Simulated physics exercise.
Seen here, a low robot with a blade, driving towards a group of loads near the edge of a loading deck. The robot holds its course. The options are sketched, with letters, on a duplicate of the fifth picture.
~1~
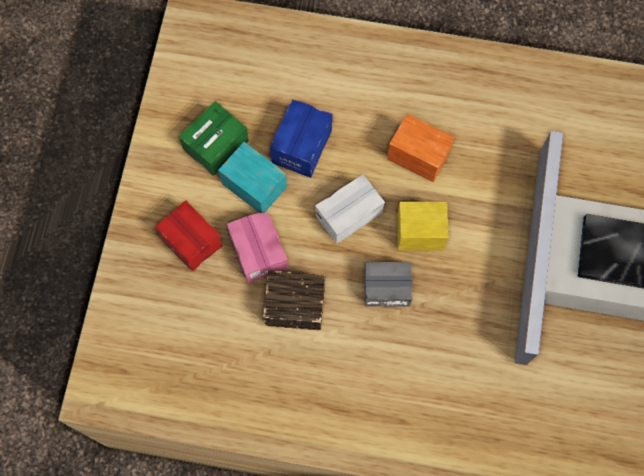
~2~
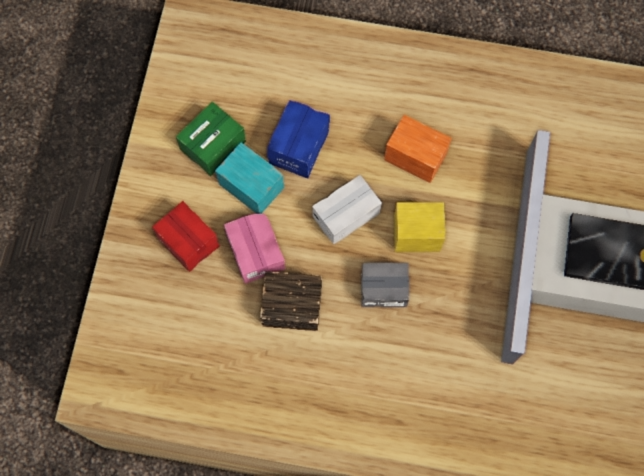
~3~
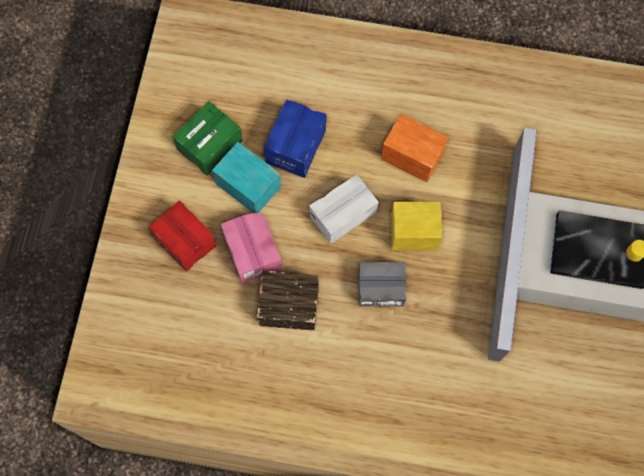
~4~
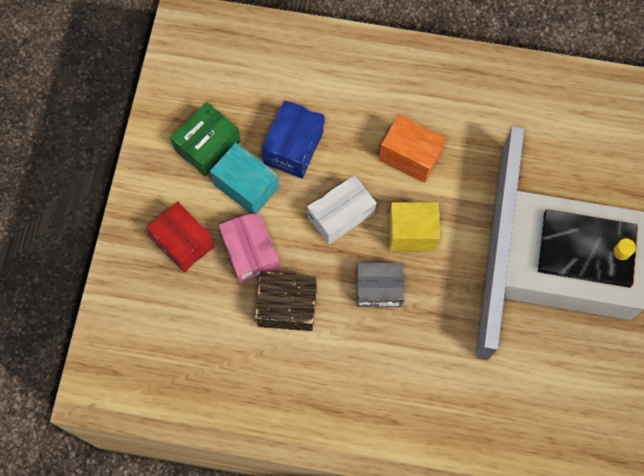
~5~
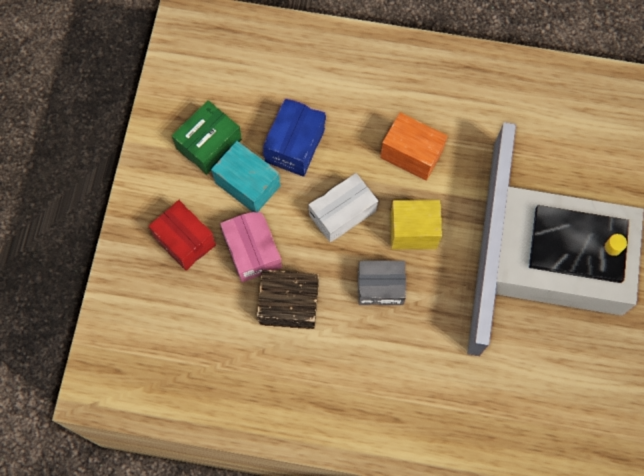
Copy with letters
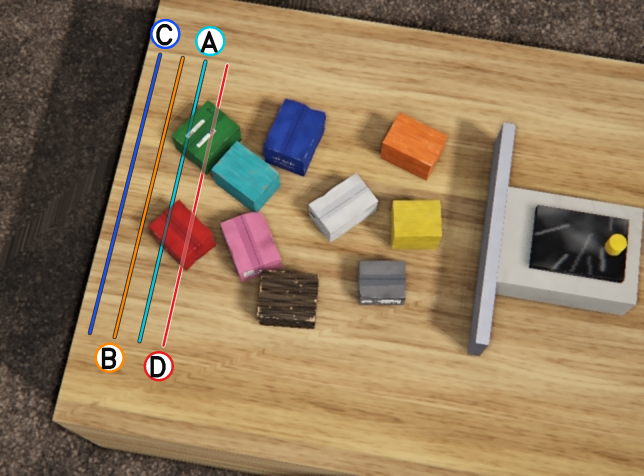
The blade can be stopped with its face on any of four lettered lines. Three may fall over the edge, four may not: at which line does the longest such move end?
As far as mark D.
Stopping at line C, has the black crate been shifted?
By then, yes.
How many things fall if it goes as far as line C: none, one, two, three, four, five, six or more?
By then, six or more.
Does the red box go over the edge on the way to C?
Yes.
On the marked copy, A at (174, 195); B at (150, 191); C at (127, 187); D at (197, 199).
Following D. Soon after the start, robot (462, 224); orange crate (364, 148); grey parcel (346, 275).
Later, robot (352, 206); green box (156, 126); red box (143, 251).
In the end, robot (271, 192); green box over the edge; turquoise crate over the edge; two fallen.
As for the rest, A drops five; B drops five; C drops nine.
